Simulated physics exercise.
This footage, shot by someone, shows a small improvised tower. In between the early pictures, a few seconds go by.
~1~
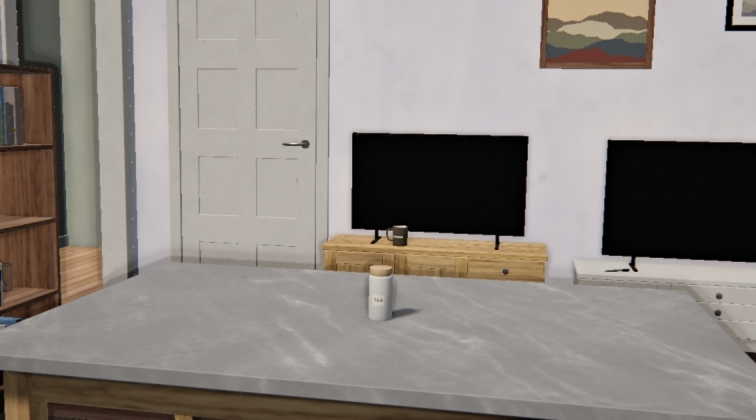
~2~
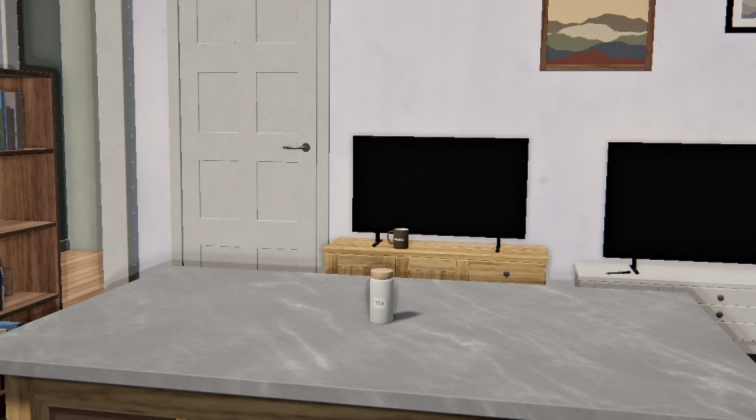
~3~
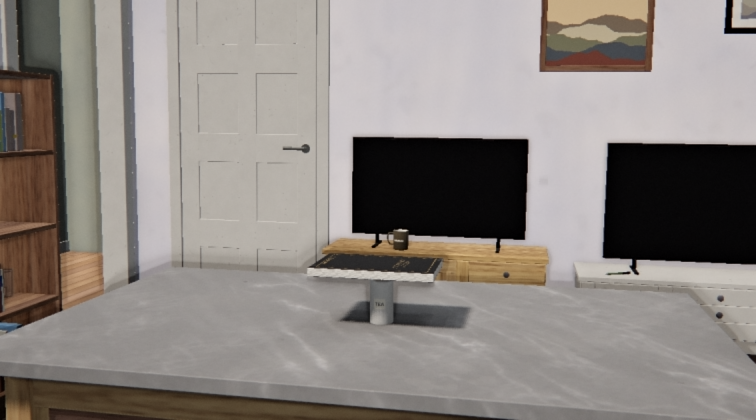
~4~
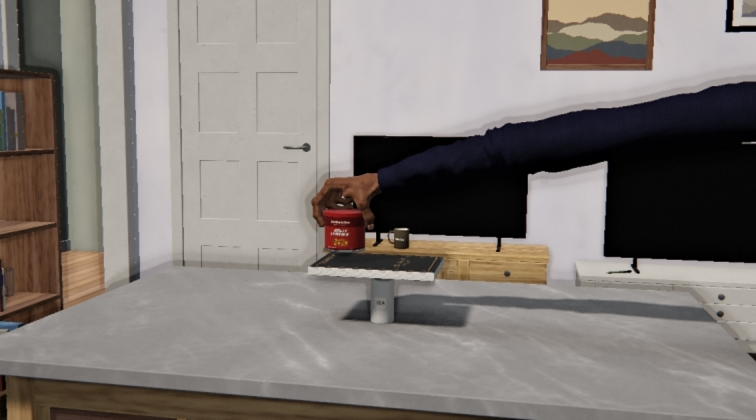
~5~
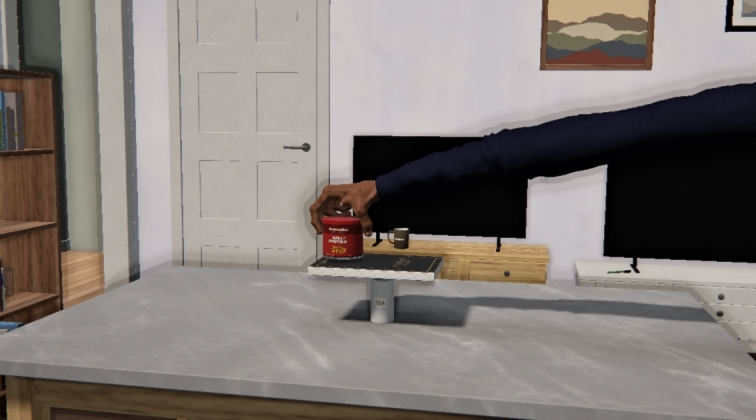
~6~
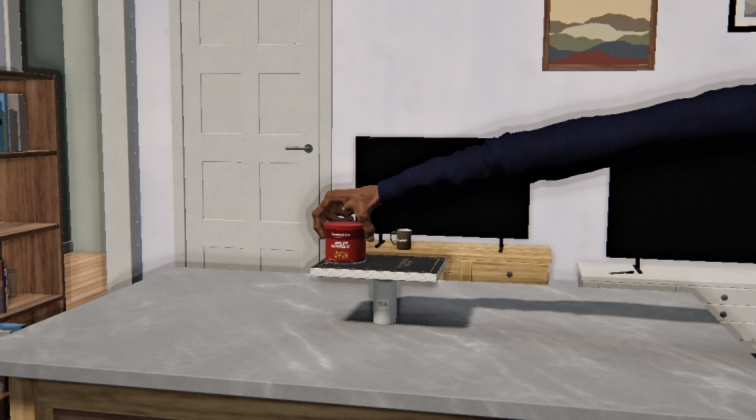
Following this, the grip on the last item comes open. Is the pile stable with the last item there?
I predict the stack won't bear it.
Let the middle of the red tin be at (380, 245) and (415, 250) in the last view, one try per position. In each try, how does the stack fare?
Try one, the stack stays standing; try two, it collapses.
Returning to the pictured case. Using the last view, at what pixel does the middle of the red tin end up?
Look around (304, 298) in the final frame.
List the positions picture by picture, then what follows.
In the first picture, the last thing is not in view yet.
In the second picture, the last thing is not in view yet.
In the third picture, the last thing is not in view yet; black book (378, 267).
In the fourth picture, on its way; red tin (345, 230); black book (379, 266).
In the fifth picture, on its way; red tin (343, 237); black book (378, 266).
In the sixth picture, set down, still held; red tin (345, 242); black book (381, 267).
Then, 0.40 s after the last picture, red tin now fallen; black book tipped 71° from how it was.
Then, 0.90 s after the last picture, black book now fallen; white shaker on its side.
By the end, fallen, red tin, black book and white shaker. Seen from the same camera at the end, red tin near (304, 298). The stack gives way.
